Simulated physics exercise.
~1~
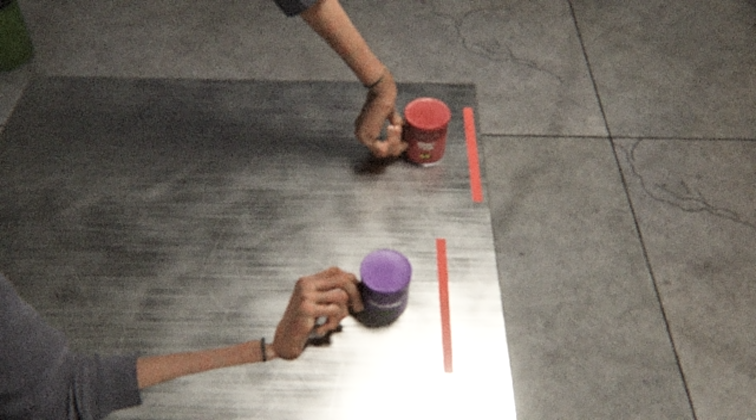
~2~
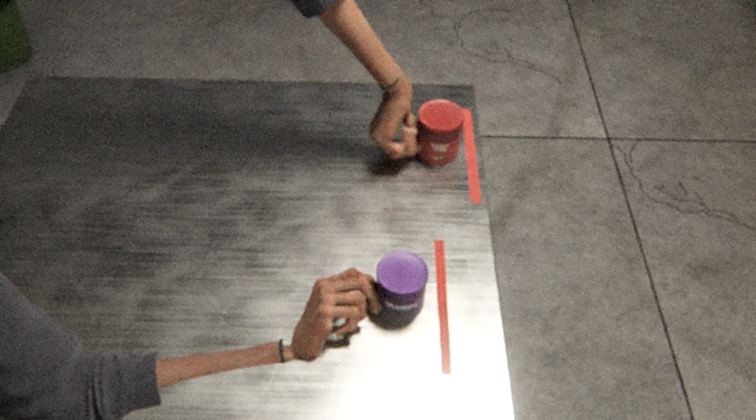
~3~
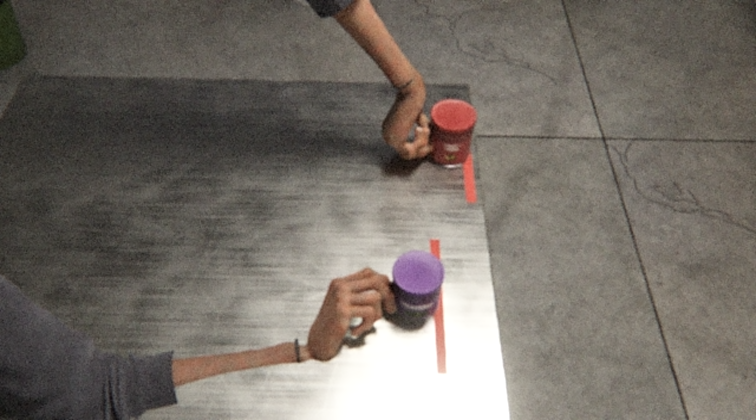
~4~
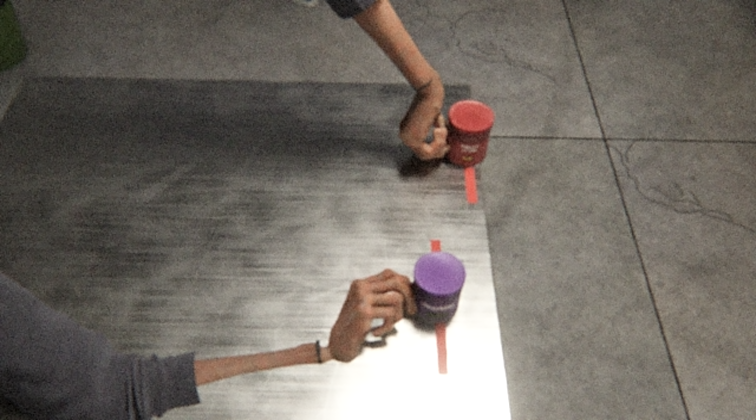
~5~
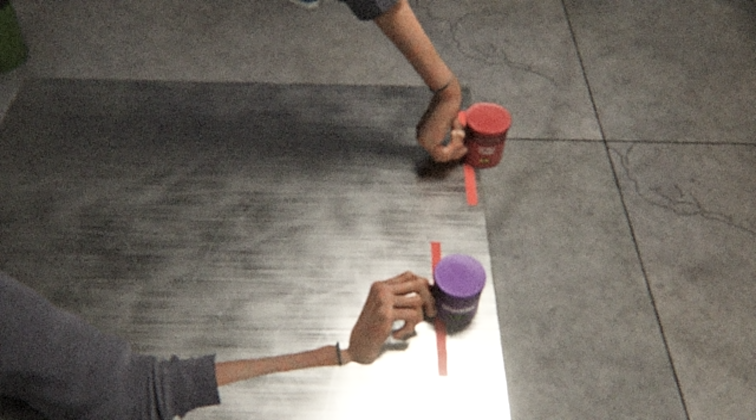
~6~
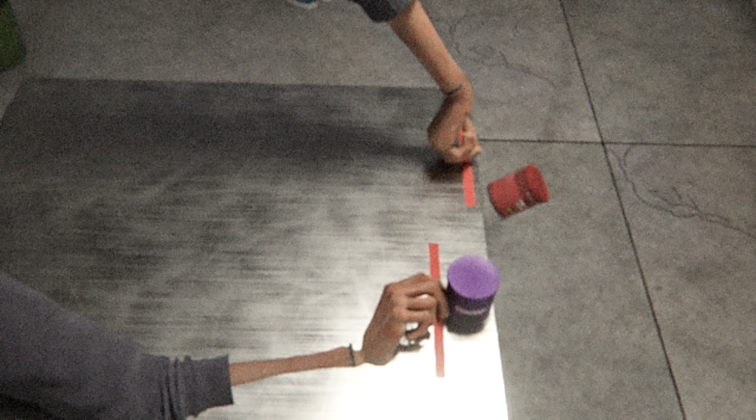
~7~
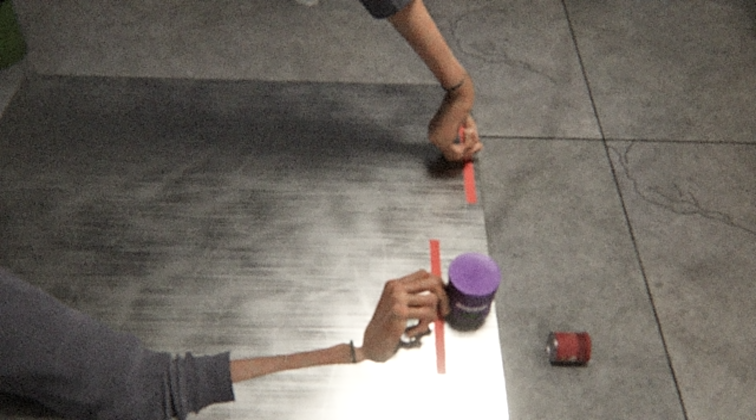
A red tin and a purple tin were pushed rightward across a table by two hands, passing over strips of red tape, until the red one tipped off the edge and dropped to the floor while the purple one stayed on top.
